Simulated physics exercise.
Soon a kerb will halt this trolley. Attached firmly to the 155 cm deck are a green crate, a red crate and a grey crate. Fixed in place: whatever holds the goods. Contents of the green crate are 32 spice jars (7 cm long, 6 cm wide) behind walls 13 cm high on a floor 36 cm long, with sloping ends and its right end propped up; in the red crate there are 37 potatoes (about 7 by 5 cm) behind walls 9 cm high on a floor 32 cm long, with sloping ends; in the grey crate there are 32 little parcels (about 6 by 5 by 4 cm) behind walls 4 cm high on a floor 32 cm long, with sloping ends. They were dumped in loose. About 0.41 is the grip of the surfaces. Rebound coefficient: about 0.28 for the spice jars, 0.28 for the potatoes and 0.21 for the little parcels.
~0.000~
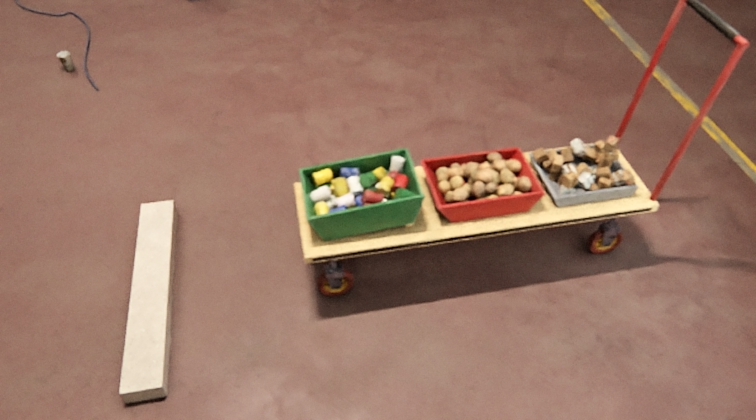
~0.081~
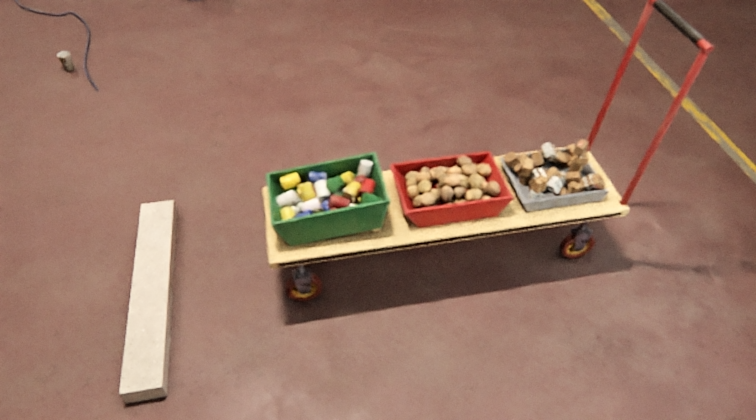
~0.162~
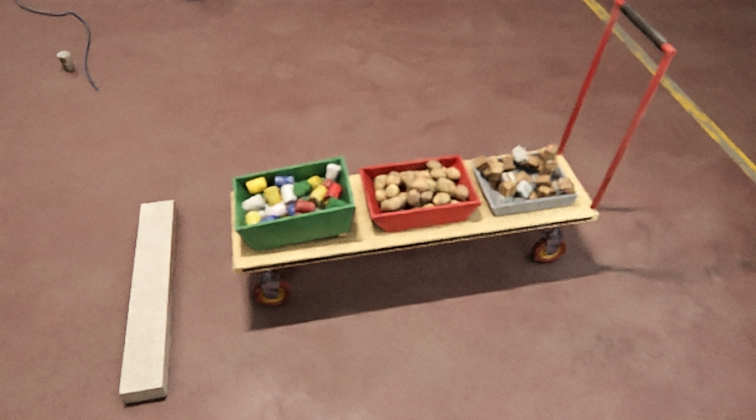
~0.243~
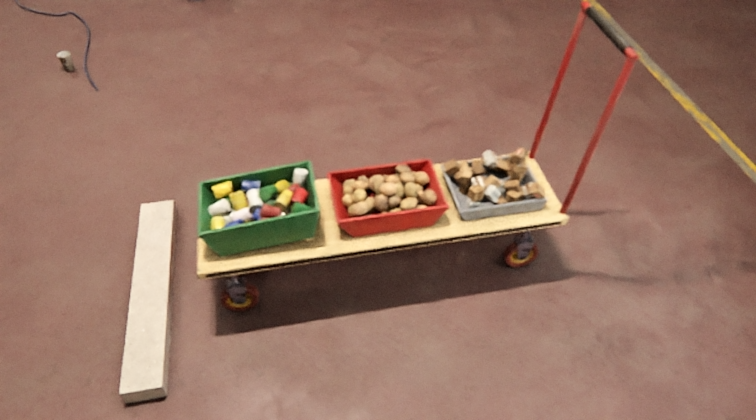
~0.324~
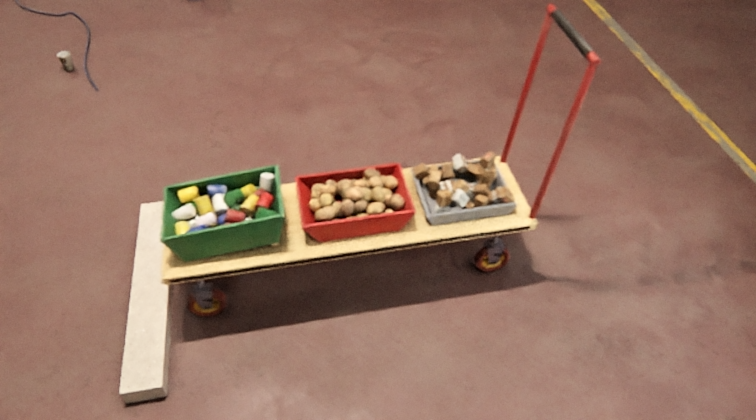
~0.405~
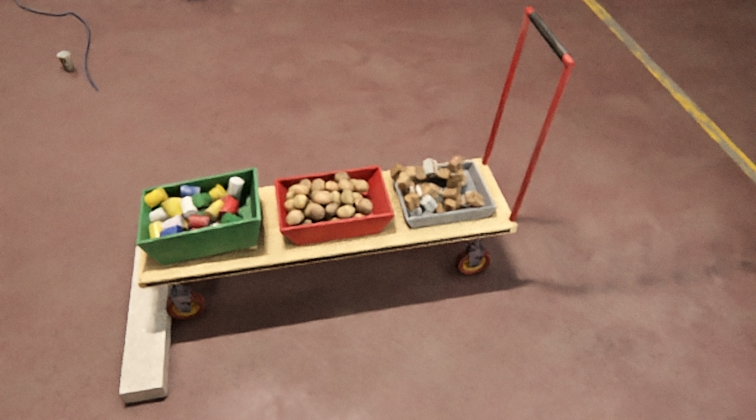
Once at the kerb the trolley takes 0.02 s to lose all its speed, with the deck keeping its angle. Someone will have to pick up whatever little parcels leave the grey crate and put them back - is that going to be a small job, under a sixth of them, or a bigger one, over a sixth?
It will be a bigger job, over a sixth of them.
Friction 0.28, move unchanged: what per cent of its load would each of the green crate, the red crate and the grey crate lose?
Green crate 10, red crate 20, grey crate 30 per cent.
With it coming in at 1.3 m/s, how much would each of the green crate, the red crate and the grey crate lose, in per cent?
Then the green crate sheds 0 per cent of its load, the red crate 0 per cent, and the grey crate 20 per cent.
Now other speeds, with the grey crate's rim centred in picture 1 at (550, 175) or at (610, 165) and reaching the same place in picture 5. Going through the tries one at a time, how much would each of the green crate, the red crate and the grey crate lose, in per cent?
Green crate: 0 / 0 percent; red crate: 0 / 20 percent; grey crate: 20 / 40 percent.
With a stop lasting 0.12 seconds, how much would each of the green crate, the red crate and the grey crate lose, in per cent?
With that change, green crate 0 per cent, red crate 0 per cent, grey crate 20 per cent.
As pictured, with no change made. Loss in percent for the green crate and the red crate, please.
Green crate: 5 %; red crate: 15 %.
After 0.47 s, the green crate has all 32, the red crate has all 37 and the grey crate is down by 4 of 32.
After 0.59 s, the green crate has all 32, the red crate is down by 1 of 37 and the grey crate is down by 8 of 32.
After 0.82 s, the green crate is down by 1 of 32, the red crate is down by 5 of 37 and the grey crate is down by 11 of 32.
Final count (at 1.32 s), the green crate is down by 1 of 32, the red crate is down by 5 of 37 and the grey crate is down by 11 of 32. Asked share, 11 of 32, 34 per cent.
